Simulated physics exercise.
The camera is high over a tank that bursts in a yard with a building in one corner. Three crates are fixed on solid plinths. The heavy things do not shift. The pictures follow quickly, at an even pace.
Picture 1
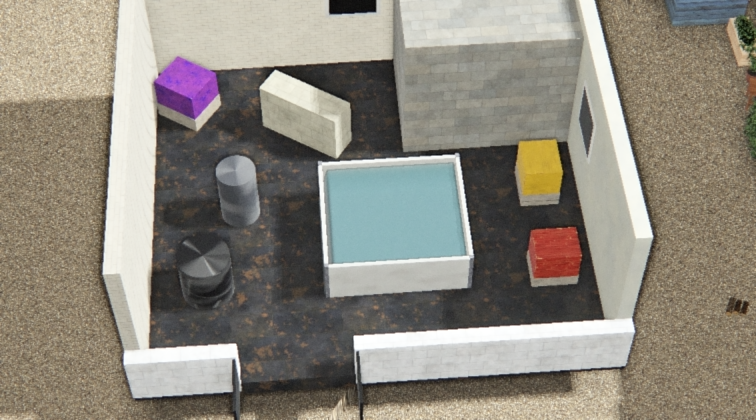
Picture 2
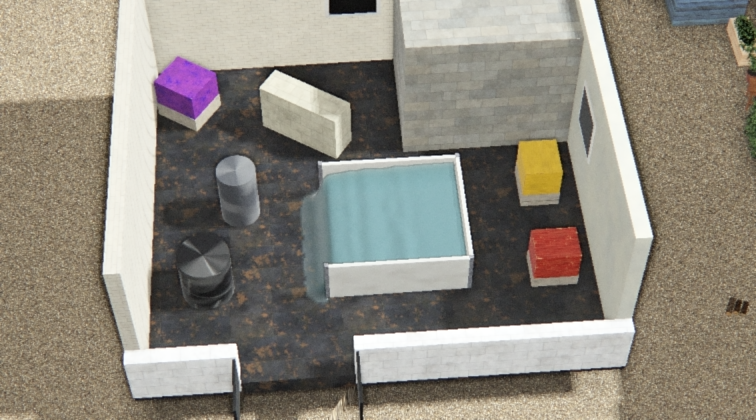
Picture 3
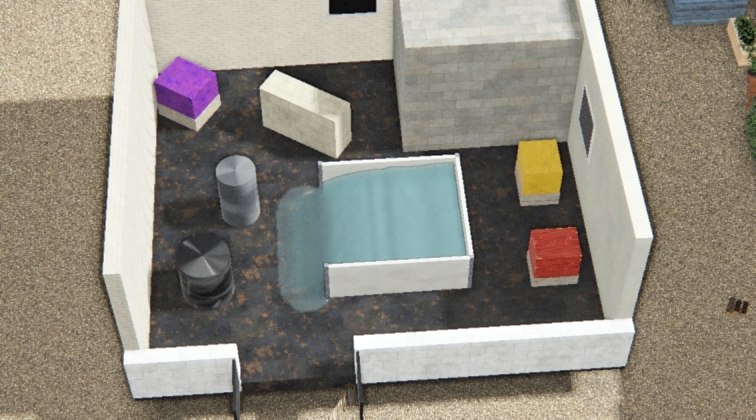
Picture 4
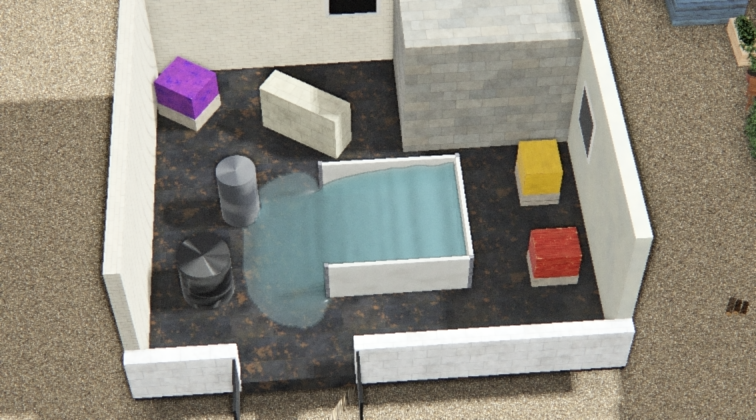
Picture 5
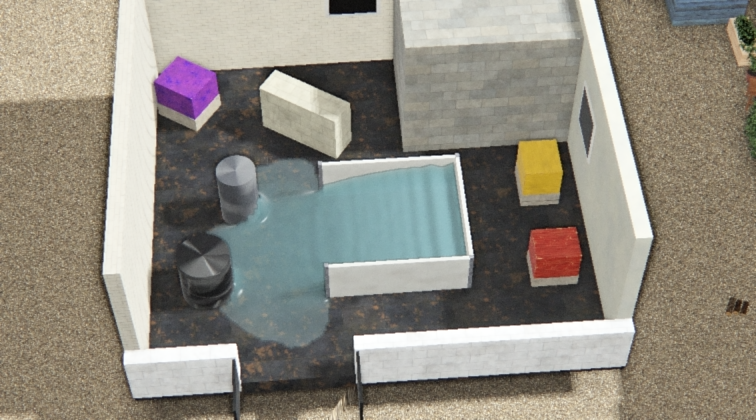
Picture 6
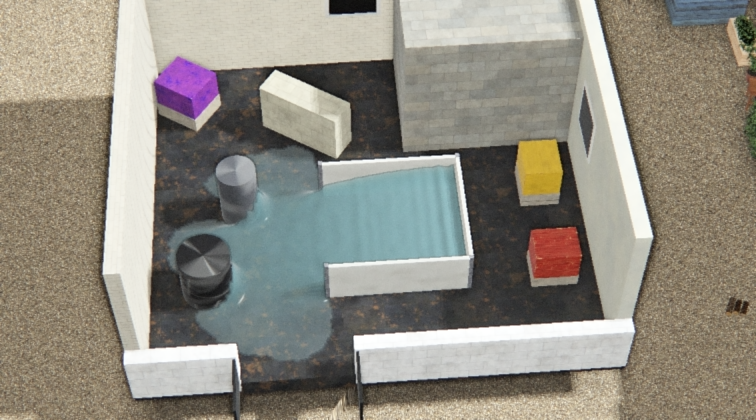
Water pours from the tank's open left side and spreads around two dark grey cylinders.
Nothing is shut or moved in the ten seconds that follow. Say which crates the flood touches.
The red crate keeps dry; the yellow crate keeps dry; the purple crate is soaked.
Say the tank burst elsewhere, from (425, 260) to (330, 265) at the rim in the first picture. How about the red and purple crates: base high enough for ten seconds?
Red is soaked; purple escapes it.
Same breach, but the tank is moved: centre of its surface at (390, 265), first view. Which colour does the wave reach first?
The purple one.
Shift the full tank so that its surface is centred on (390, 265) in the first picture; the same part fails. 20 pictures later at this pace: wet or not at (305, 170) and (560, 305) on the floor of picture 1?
In turn: Wet, dry.
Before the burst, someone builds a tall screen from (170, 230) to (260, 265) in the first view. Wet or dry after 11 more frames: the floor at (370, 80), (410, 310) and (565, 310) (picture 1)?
One after the other: No water, dry, free of water.
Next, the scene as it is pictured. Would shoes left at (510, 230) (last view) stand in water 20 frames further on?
There: Clear.
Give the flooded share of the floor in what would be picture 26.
Some 55 per cent.
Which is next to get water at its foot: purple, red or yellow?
First comes the crate marked purple.
A moment on, water covers 35 % of the floor; the red crate not reached, the yellow crate not reached, the purple crate water round its plinth.
Next, water covers 45 % of the floor; the red crate not reached, the yellow crate not reached, the purple crate water round its plinth.
Then, water covers 55 % of the floor; the red crate not reached, the yellow crate not reached, the purple crate water round its plinth.
Later, water covers 80 % of the floor; the red crate not reached, the yellow crate not reached, the purple crate water round its plinth.
In the end, water covers 100 % of the floor; the red crate stayed above the water, the yellow crate stayed above the water, the purple crate was topped.
